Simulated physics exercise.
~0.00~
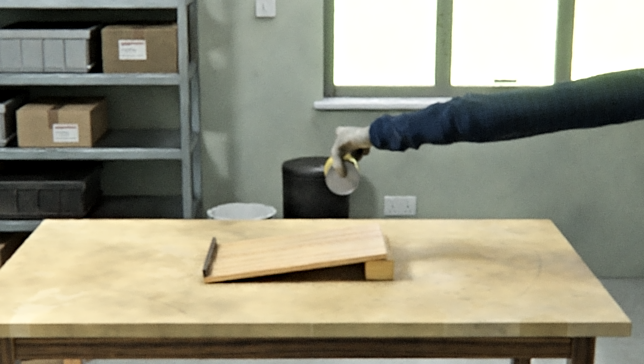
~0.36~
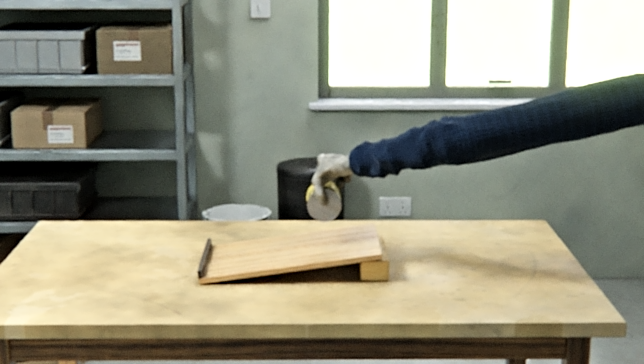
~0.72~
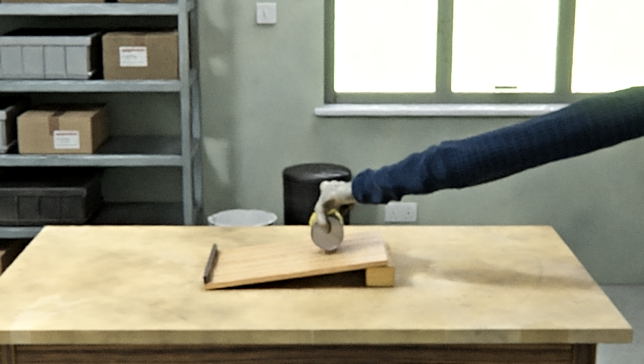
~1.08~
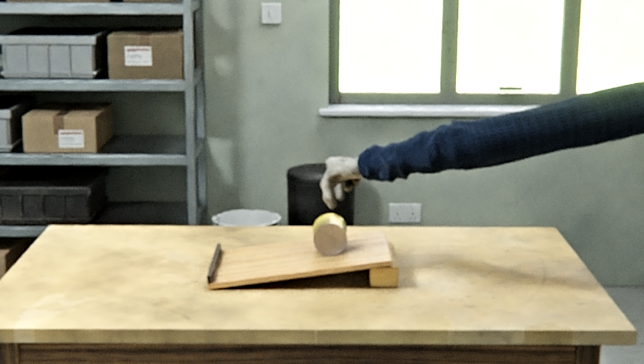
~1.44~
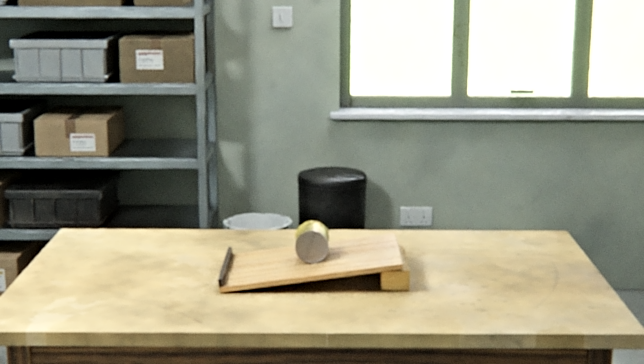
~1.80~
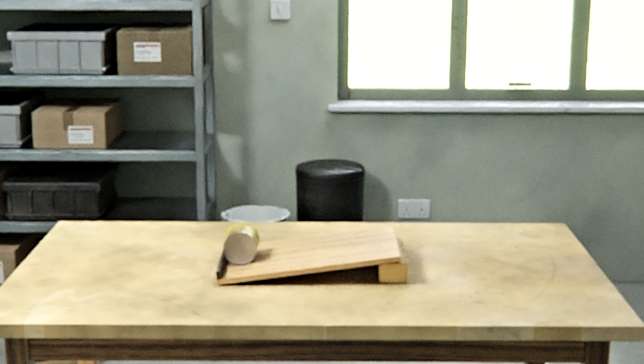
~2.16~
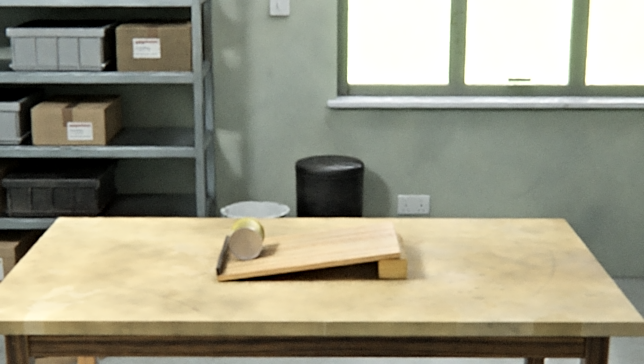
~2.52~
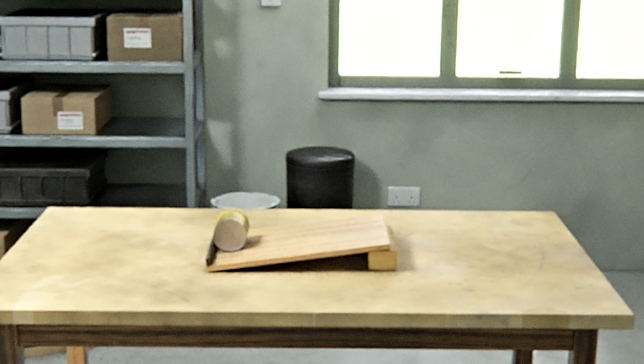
On a wooden table in a storeroom, a gloved hand lowered a yellow tin onto a sloping board propped on a block, then let go and drew back. The tin rolled left down the board and came to rest by the dark strip at its low end.
